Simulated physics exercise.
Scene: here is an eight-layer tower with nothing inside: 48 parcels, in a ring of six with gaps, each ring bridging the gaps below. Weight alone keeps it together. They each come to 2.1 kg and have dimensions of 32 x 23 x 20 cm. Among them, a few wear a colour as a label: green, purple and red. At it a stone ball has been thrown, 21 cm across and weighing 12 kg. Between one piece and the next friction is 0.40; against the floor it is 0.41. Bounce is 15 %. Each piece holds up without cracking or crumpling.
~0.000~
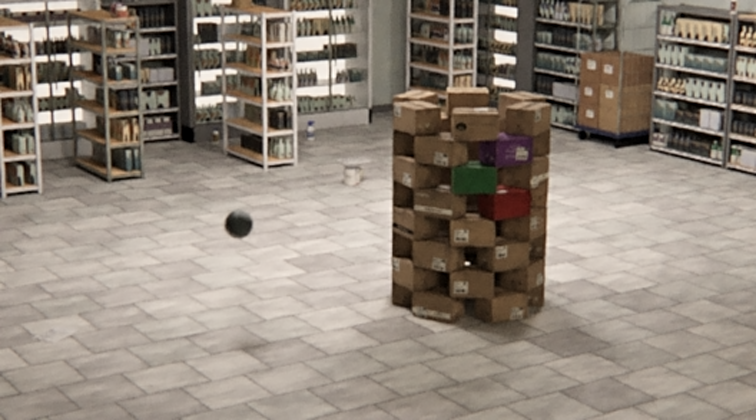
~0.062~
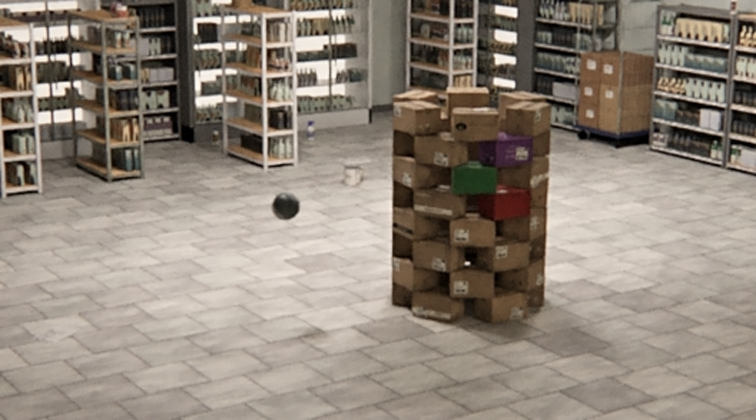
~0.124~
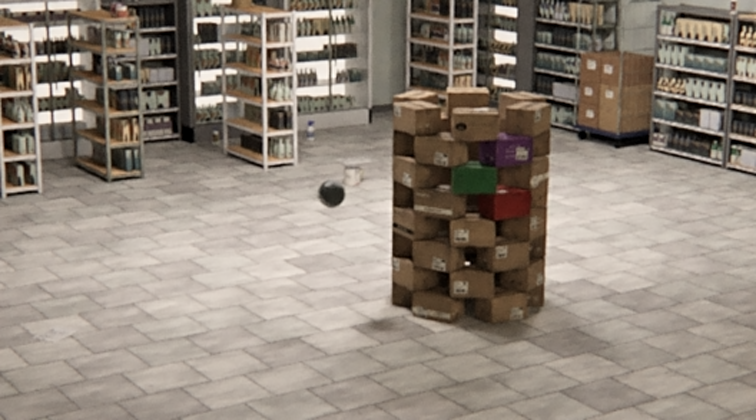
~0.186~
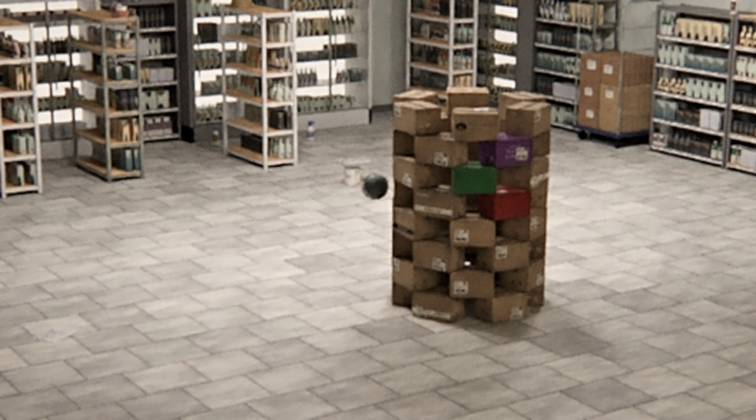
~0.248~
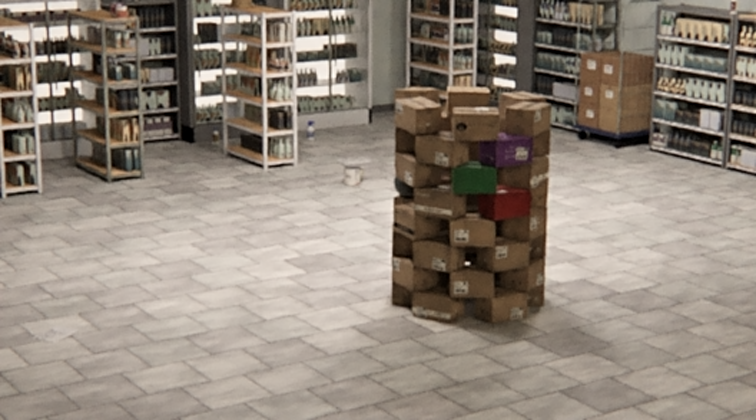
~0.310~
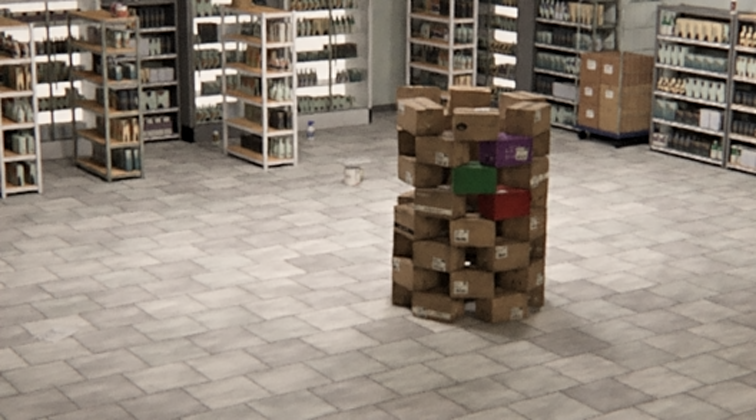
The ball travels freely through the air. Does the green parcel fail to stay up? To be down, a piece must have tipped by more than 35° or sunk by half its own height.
No, it stays where it was.
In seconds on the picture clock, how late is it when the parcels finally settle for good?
Close to 3.0 seconds.
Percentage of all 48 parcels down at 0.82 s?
15 per cent at that moment.
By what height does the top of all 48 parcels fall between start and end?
About 0 cm.
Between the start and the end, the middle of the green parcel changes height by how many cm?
It ends some 0 cm lower.
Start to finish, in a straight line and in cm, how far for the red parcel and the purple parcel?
Red: 0 cm, purple: 0 cm.
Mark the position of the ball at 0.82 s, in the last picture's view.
It should be near pixel (530, 223).
By 0.82 s, ball still moving; 7 of the 48 parcels down; green parcel unmoved.
By 1.88 s, ball still moving; 14 of the 48 parcels down; green parcel unmoved.
When it is over (3.4 s), ball rolling away; 14 of the 48 parcels down; green parcel unmoved; purple parcel unmoved; red parcel unmoved. In pixels of the last frame, middles, green parcel near (474, 177), purple parcel near (506, 149).
